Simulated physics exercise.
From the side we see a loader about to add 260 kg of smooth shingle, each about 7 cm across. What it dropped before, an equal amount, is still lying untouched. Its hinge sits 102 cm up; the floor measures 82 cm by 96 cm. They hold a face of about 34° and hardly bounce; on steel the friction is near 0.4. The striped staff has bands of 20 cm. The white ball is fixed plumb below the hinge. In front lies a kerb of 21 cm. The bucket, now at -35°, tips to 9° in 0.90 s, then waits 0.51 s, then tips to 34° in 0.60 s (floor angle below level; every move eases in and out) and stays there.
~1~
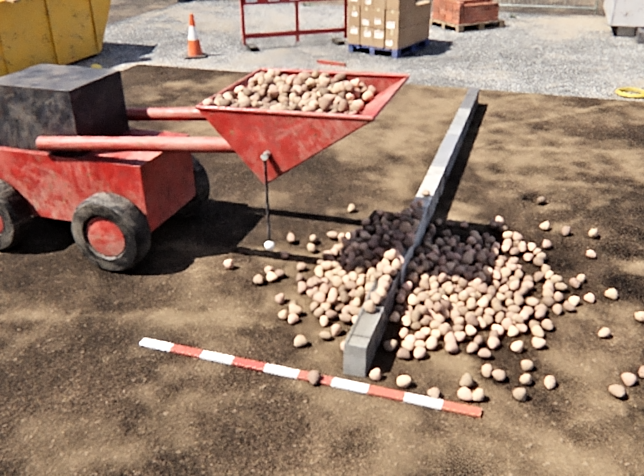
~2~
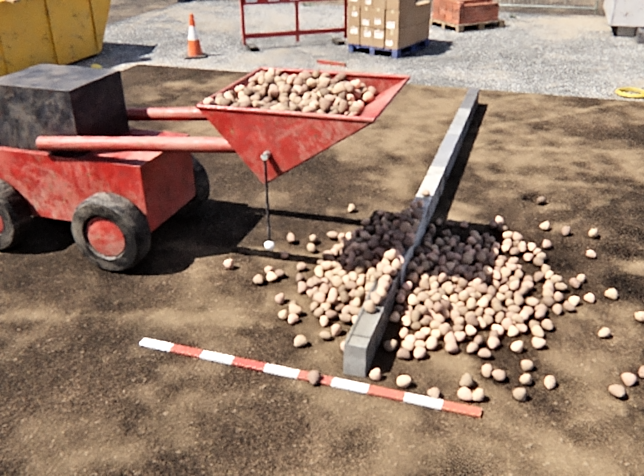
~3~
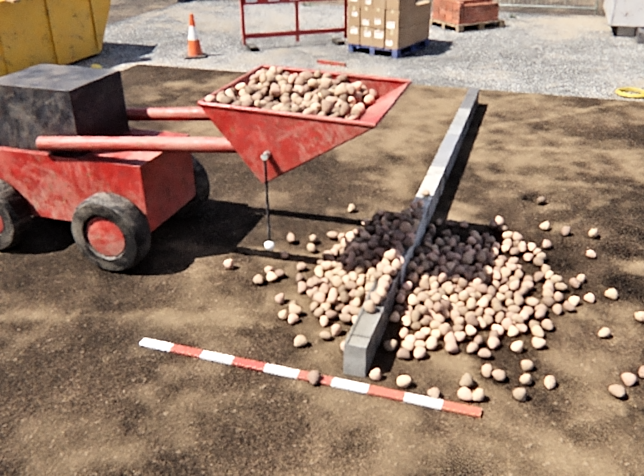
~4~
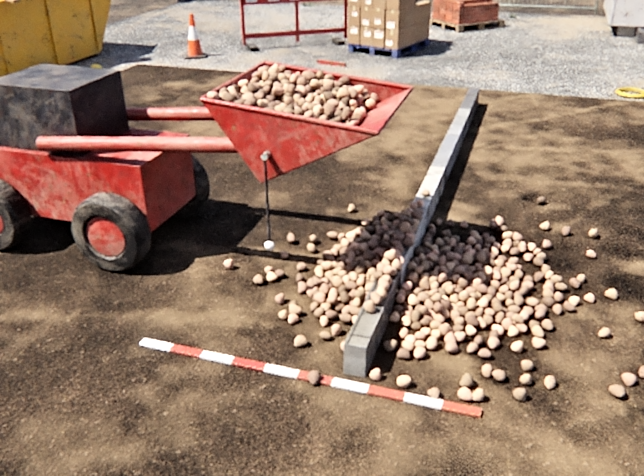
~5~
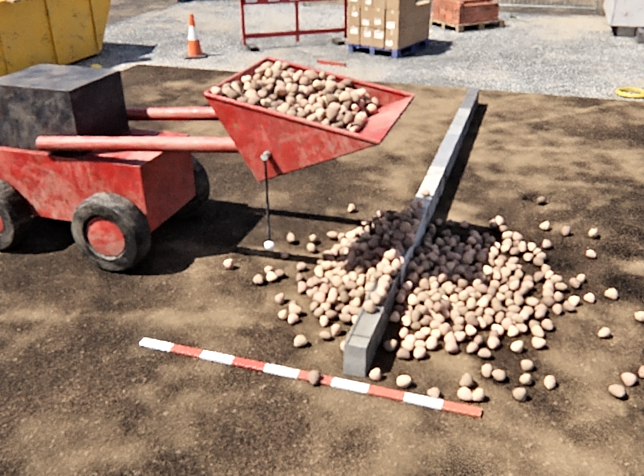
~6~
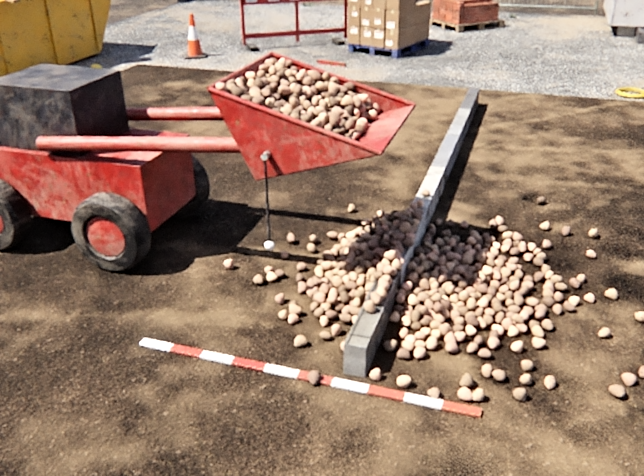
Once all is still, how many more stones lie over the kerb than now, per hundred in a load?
About 72 per cent.
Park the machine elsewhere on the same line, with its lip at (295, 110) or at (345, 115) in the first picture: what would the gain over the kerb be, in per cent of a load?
About 0 and 40 per cent.
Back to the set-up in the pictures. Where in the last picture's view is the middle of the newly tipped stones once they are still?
Around (427, 267).
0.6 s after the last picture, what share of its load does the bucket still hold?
About 100 per cent.
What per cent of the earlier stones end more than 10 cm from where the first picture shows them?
About 5 per cent.
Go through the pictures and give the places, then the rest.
Lip at (374, 118), floor tilted -35°, highest stones at (301, 82). The earlier load is highest near (402, 235), 28 cm above ground level, 43 % on this side of the kerb, 57 % over the kerb, in the first frame.
Lip at (374, 120), floor tilted -34°, highest stones at (284, 80), in the second frame.
Lip at (376, 125), floor tilted -32°, highest stones at (266, 78), in the third frame.
Lip at (378, 133), floor tilted -28°, highest stones at (268, 75), in the fourth frame.
Lip at (380, 143), floor tilted -23°, highest stones at (270, 71), in the fifth frame.
The bucket is at -18°, its lip at (382, 153); the top of the load is at (275, 66), in the sixth frame.
Then, 0.3 s after the last picture the floor is at 2°; in per cent of one load, 100 in the bucket, 43 on this side of the kerb, 57 over the kerb; the foremost stones are past the picture's edge.
Then, 0.6 s after the last picture the floor is at 9°; in per cent of one load, 100 in the bucket, 43 on this side of the kerb, 57 over the kerb; the foremost stones are past the picture's edge.
Then, 2.1 s after the last picture the floor is at 34°; in per cent of one load, 8 in the bucket, 78 on this side of the kerb, 113 over the kerb; the foremost stones are past the picture's edge.
Then, 4.5 s after the last picture the floor is at 34°; in per cent of one load, 0 in the bucket, 70 on this side of the kerb, 130 over the kerb; the foremost stones are past the picture's edge. Net gain over the kerb, 72.
